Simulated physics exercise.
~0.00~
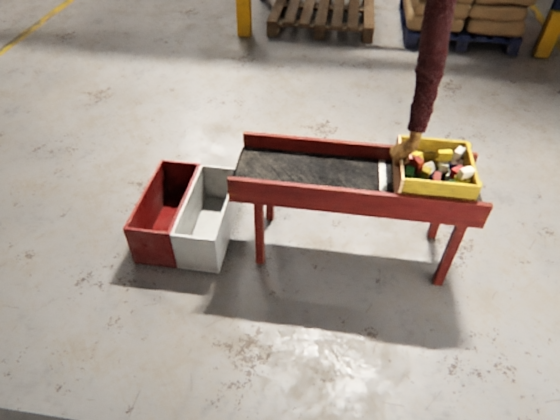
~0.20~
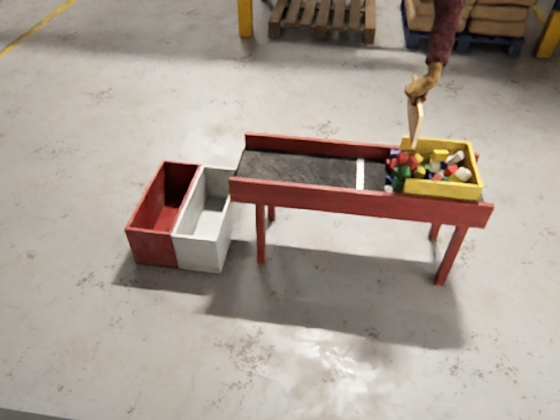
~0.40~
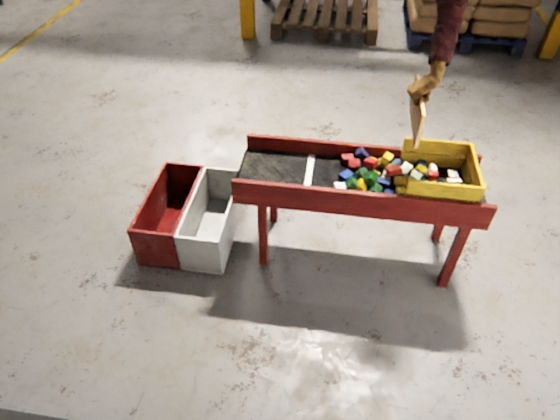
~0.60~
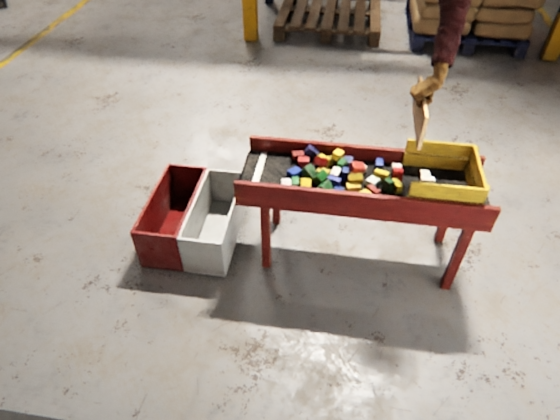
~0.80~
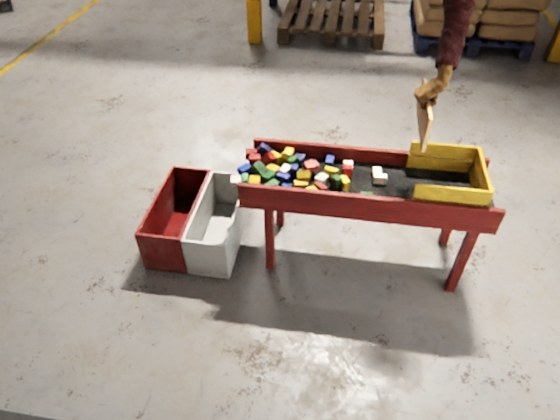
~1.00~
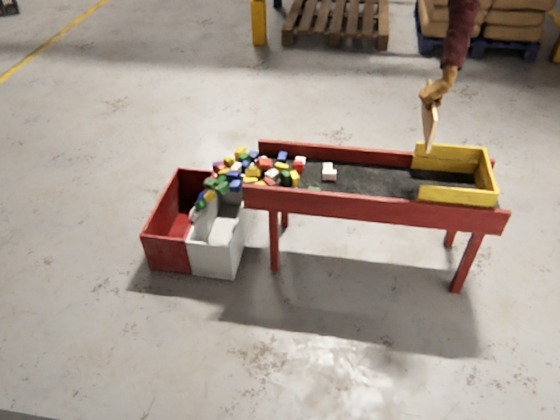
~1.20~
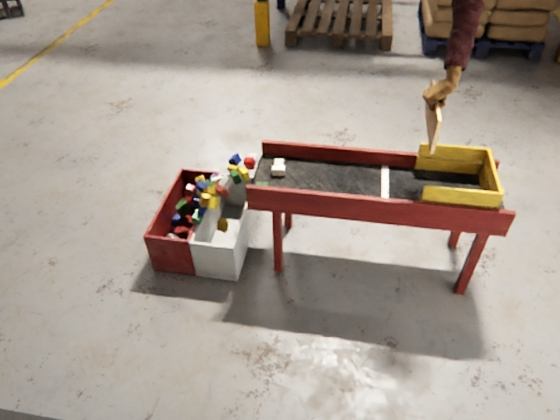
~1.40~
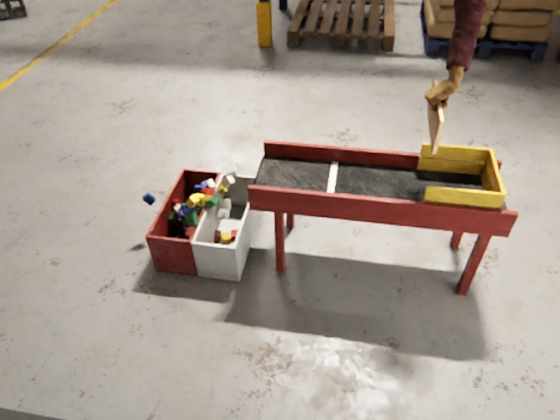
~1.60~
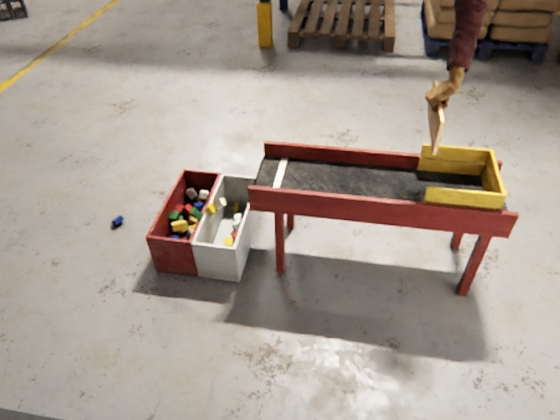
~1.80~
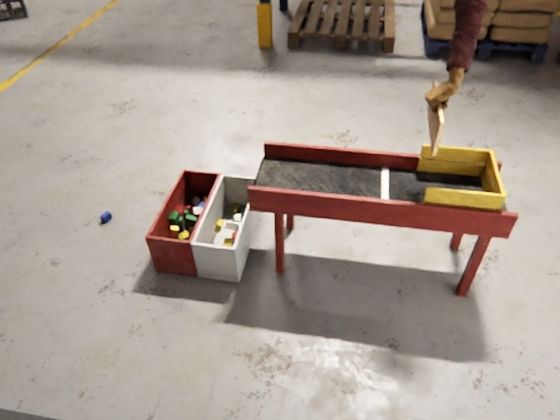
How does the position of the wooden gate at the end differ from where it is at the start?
At the start the gate is down at the left side of the yellow pen, while at the end the hand is holding it upright, raised above that spot.
